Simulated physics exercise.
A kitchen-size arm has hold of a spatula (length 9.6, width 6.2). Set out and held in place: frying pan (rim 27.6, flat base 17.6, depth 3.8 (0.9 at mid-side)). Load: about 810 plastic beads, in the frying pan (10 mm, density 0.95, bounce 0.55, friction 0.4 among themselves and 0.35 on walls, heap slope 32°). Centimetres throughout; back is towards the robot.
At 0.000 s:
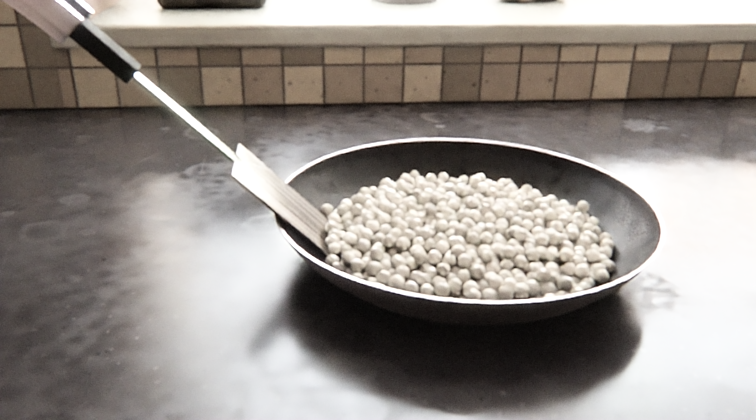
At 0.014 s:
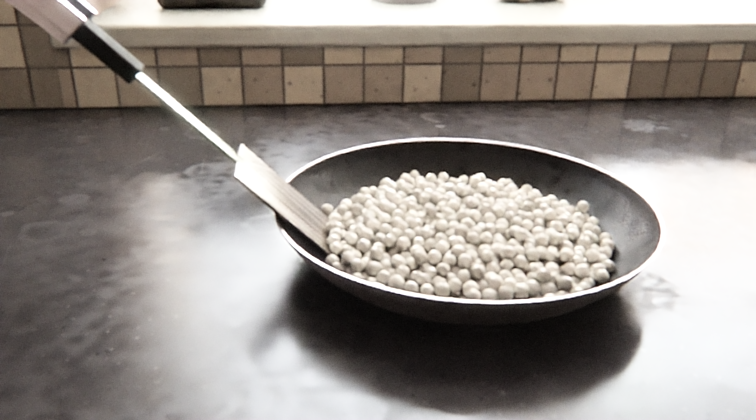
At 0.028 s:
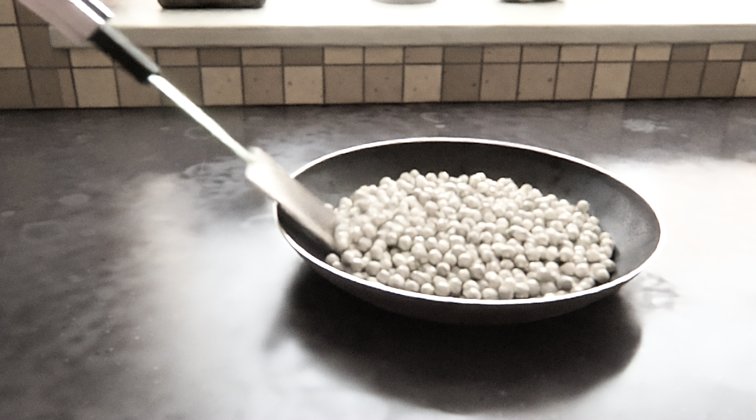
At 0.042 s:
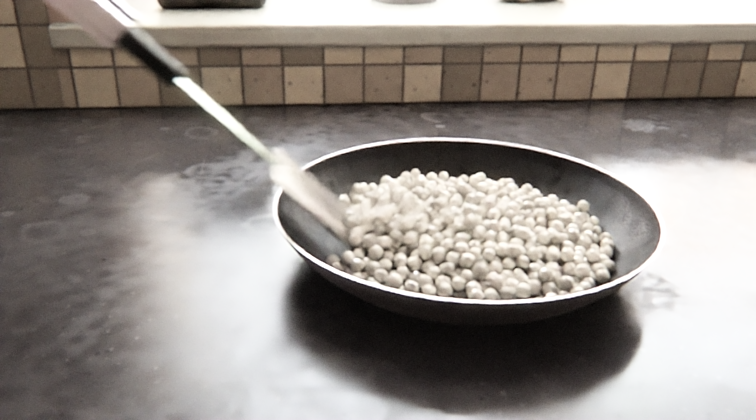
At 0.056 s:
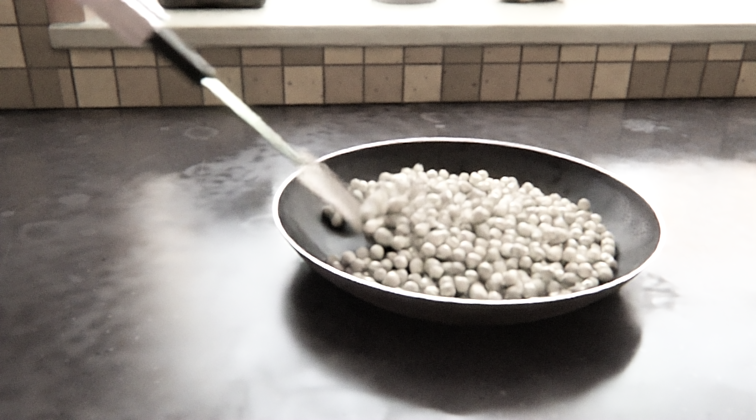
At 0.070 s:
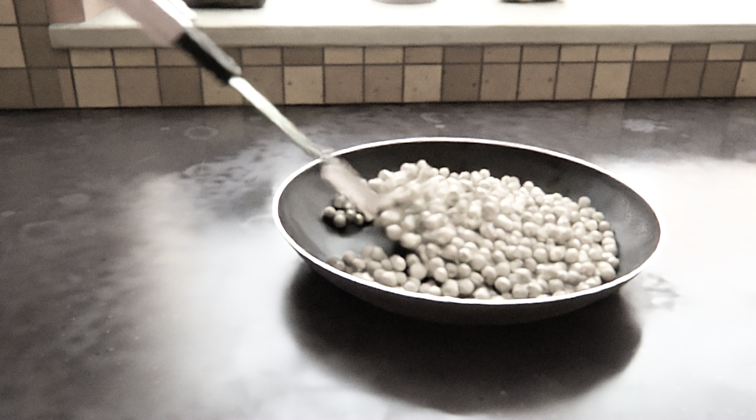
We see a spatula resting against the left side of a dark frying pan heaped with pale beads on a countertop; it then pushes rightward into the heap, shifting nearby beads and exposing a few darker ones.
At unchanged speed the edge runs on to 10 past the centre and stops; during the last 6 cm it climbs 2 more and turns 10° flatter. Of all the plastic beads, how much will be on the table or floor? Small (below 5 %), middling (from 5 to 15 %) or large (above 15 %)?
Share on the table or floor: Large (above 15 %).
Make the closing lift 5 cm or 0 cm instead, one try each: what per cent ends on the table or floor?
Some 15 and 15 per cent.
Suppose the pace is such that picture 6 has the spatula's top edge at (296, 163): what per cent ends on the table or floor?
Some 10 per cent.
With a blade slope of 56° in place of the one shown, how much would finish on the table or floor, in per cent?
Then about 20 per cent.
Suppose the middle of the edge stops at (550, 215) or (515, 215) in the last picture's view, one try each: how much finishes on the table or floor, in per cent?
Some 10 and 5 per cent.
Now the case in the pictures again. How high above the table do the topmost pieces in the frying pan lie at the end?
About 3.5 cm.
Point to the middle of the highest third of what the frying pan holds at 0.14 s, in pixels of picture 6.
Around (517, 212).
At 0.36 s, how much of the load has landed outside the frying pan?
About 20 per cent.
After 0.10 s, sloping 45°, highest piece 9 above the table; 806 in the frying pan, 1 on the blade or in flight.
After 0.14 s, sloping 43°, highest piece 10 above the table; 805 in the frying pan, 2 on the blade or in flight.
After 0.36 s, sloping 35°, highest piece 10 above the table; 646 in the frying pan, 145 on the table or floor, 16 on the blade or in flight.
After 1.41 s, sloping 35°, highest piece 3 above the table; 646 in the frying pan, 161 on the table or floor.
At rest, 646 in the frying pan, 161 on the table or floor. That is 20 % on the table or floor.
